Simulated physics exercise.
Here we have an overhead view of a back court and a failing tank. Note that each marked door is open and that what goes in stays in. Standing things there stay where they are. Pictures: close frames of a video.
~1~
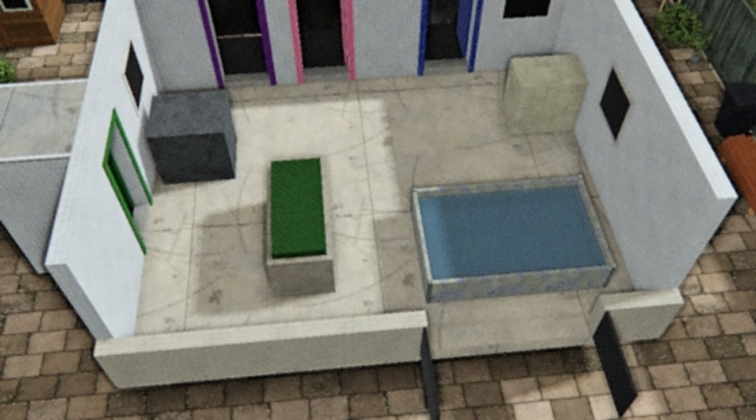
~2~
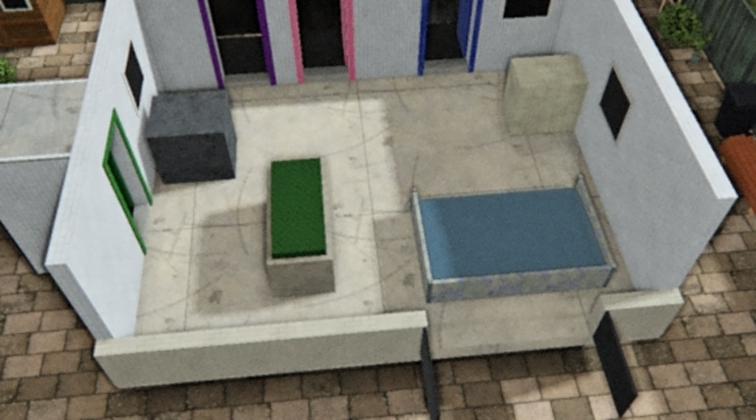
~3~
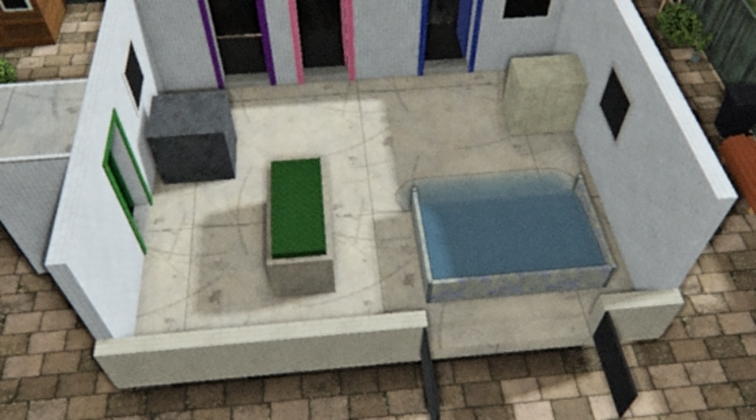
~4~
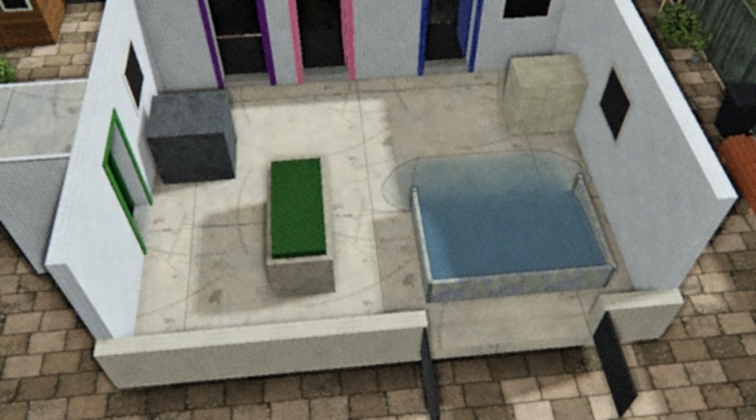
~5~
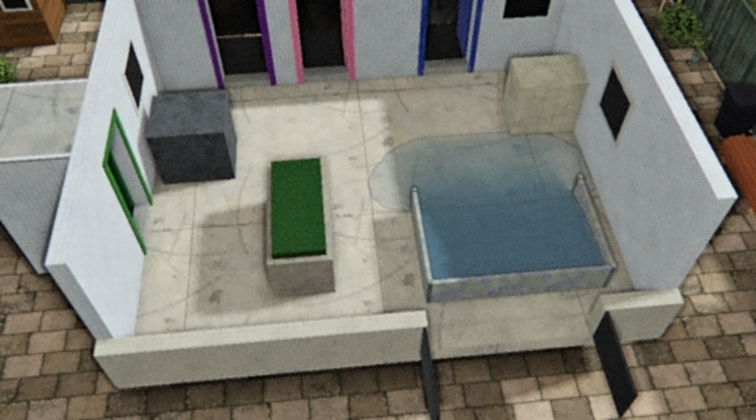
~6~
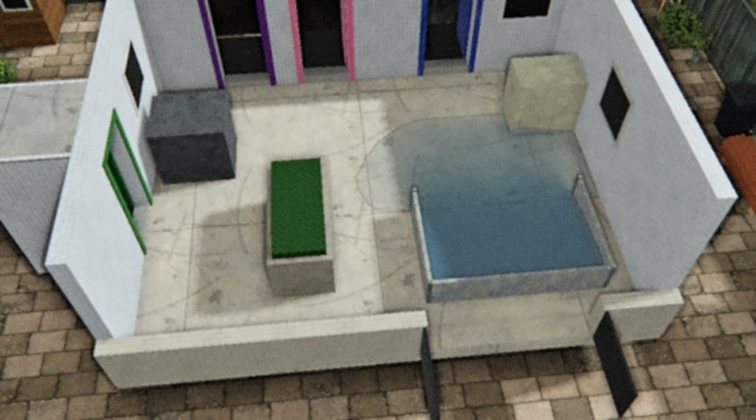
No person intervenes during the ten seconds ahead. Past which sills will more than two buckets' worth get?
As I see it, I expect the green door to see two buckets at most. I expect the pink door to see two buckets at most. I expect the blue door to see over two buckets. I expect the purple door to see two buckets at most.
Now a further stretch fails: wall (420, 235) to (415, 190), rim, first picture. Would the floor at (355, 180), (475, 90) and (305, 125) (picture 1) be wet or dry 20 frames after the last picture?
Submerged, untouched, submerged.
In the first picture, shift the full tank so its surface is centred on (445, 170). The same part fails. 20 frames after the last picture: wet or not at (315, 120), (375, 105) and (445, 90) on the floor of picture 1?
Taking the three spots in turn, I'd say drenched, then drenched, then drenched.
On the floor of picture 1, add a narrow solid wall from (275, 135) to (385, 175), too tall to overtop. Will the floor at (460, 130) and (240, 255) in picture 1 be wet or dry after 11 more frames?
As listed: Wet, dry.
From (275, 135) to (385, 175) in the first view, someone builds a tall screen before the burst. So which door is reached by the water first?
First comes the one in blue.
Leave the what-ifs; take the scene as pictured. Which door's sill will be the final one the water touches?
Answer - the green one.
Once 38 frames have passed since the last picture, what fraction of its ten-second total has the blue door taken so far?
Estimate: Some 100 per cent.
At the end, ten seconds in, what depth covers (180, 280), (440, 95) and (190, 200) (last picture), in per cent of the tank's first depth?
My figures are about 8, 8 and 4 percent.
A moment on, water covers 30 % of the floor; the green door not reached, the pink door not reached, the blue door wet at the sill, nothing in, the purple door not reached.
Next, water covers 40 % of the floor; the green door not reached, the pink door wet at the sill, nothing in, the blue door over two buckets in, the purple door not reached.
Then, water covers 50 % of the floor; the green door not reached, the pink door wet at the sill, nothing in, the blue door far over two buckets in, the purple door wet at the sill, nothing in.
Later, water covers 75 % of the floor; the green door wet at the sill, nothing in, the pink door wet at the sill, nothing in, the blue door far over two buckets in, the purple door wet at the sill, nothing in.
In the end, water covers 90 % of the floor; the green door wet at the sill, nothing in, the pink door wet at the sill, nothing in, the blue door far over two buckets in, the purple door under two buckets in.
